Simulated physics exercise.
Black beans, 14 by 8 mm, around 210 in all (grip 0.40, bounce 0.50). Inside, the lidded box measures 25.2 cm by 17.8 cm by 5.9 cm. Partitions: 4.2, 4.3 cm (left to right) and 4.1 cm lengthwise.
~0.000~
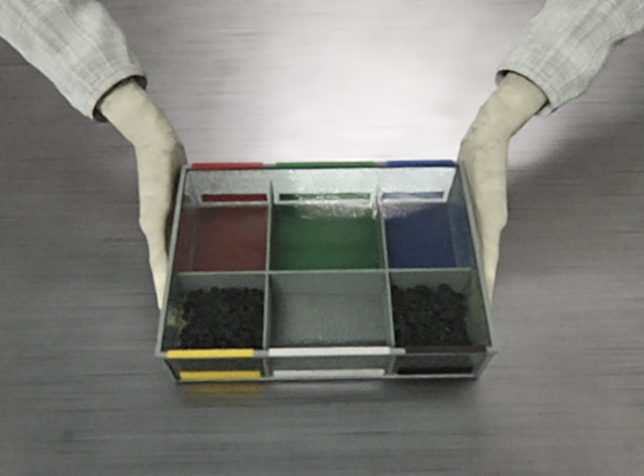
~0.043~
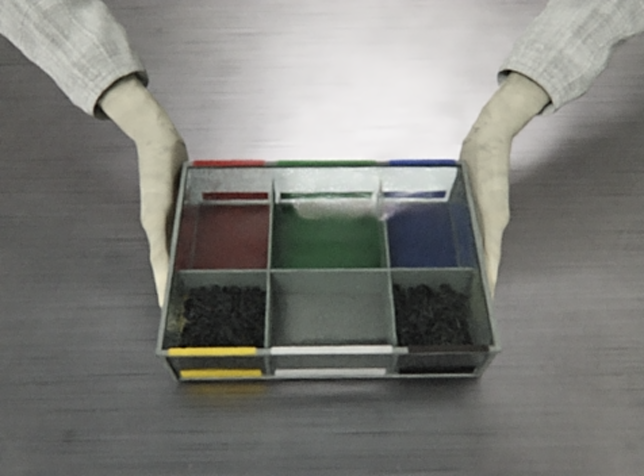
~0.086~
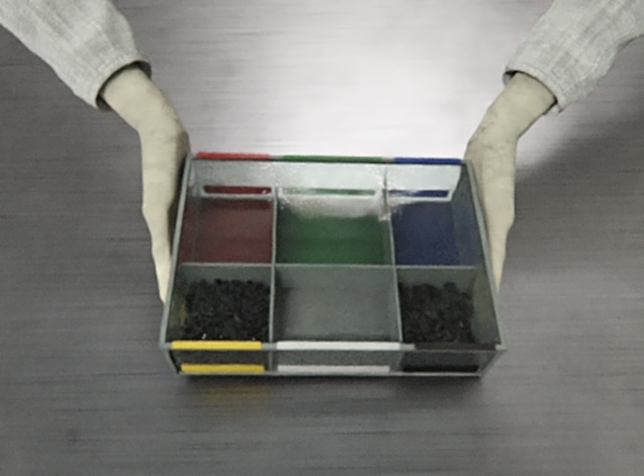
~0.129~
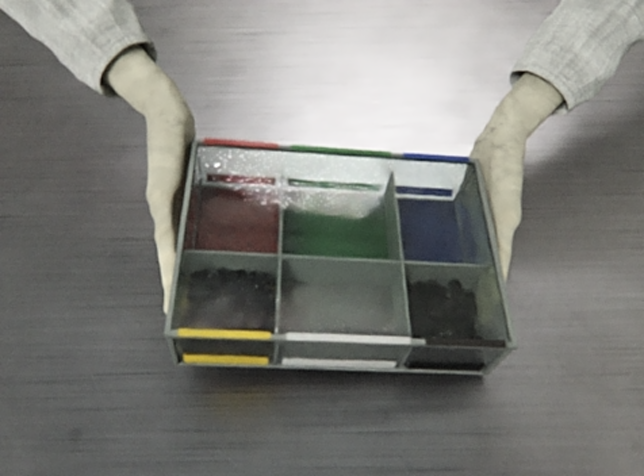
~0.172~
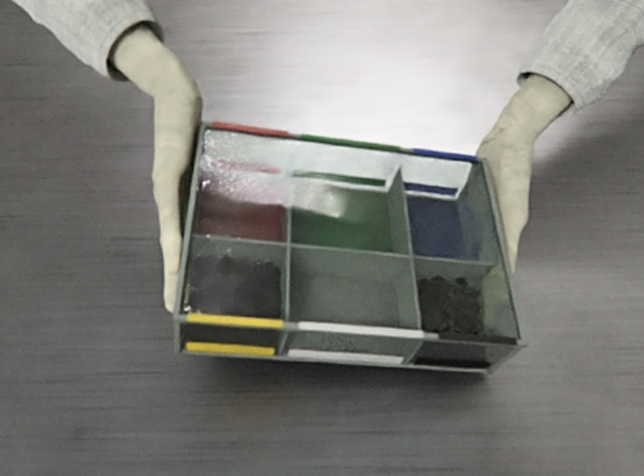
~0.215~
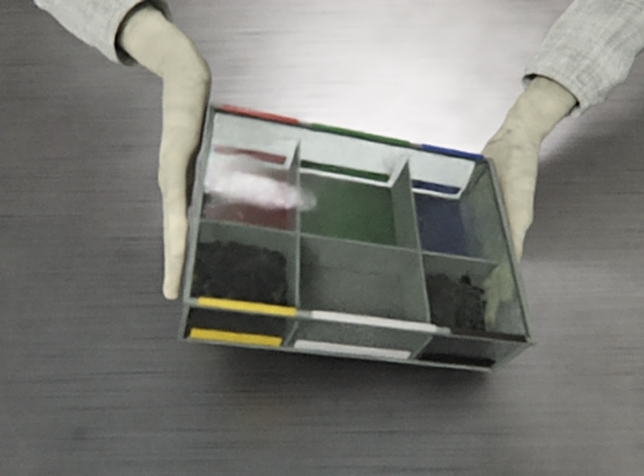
Two hands tilt a lidded, divided box of black beans, raising its left side.
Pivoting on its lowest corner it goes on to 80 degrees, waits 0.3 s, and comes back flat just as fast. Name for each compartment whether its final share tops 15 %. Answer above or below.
Red: Below, blue: Below, green: Below, yellow: Above, white: Below, black: Above.
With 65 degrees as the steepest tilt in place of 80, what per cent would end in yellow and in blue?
Then: Yellow 45; blue 0.
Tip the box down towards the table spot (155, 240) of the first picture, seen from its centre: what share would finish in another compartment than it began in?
About 15 per cent.
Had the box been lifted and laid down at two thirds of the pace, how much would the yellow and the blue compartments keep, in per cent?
Yellow 40, blue 5.
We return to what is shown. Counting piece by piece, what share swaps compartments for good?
About 20 per cent.
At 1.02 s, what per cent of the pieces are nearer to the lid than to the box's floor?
Roughly 30 per cent.
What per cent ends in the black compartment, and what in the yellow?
Black 50, yellow 30.
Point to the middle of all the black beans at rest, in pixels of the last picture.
Near (427, 318).
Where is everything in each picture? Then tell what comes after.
The first frame shows box tilt 0 degrees, front corners at (161, 353) and (492, 348); yellow 55 %, black 45 %.
The second frame shows box tilt 1 degrees, front corners at (162, 351) and (495, 347).
The third frame shows box tilt 3 degrees, front corners at (165, 344) and (501, 346), lowest corner right back.
The fourth frame shows box tilt 7 degrees, front corners at (171, 331) and (511, 344), lowest corner right back.
The fifth frame shows box tilt 12 degrees, front corners at (179, 316) and (521, 341), lowest corner right back.
The sixth frame shows box tilt 17 degrees, front corners at (189, 299) and (530, 339), lowest corner right back; yellow 55 %, black 45 %. The box's pace is about 110 degrees a second.
After 1.02 s, tilt 80 degrees; green 5 %, yellow 40 %, white 10 %, black 45 %.
After 1.56 s, tilt 43 degrees; blue 10 %, yellow 35 %, white 5 %, black 50 %.
Then, at 2.16 s, tilt 0 degrees; blue 10 %, yellow 35 %, white 5 %, black 50 %.
By 2.9 s all is still; red 0 %, blue 10 %, green 0 %, yellow 30 %, white 5 %, black 50 %.
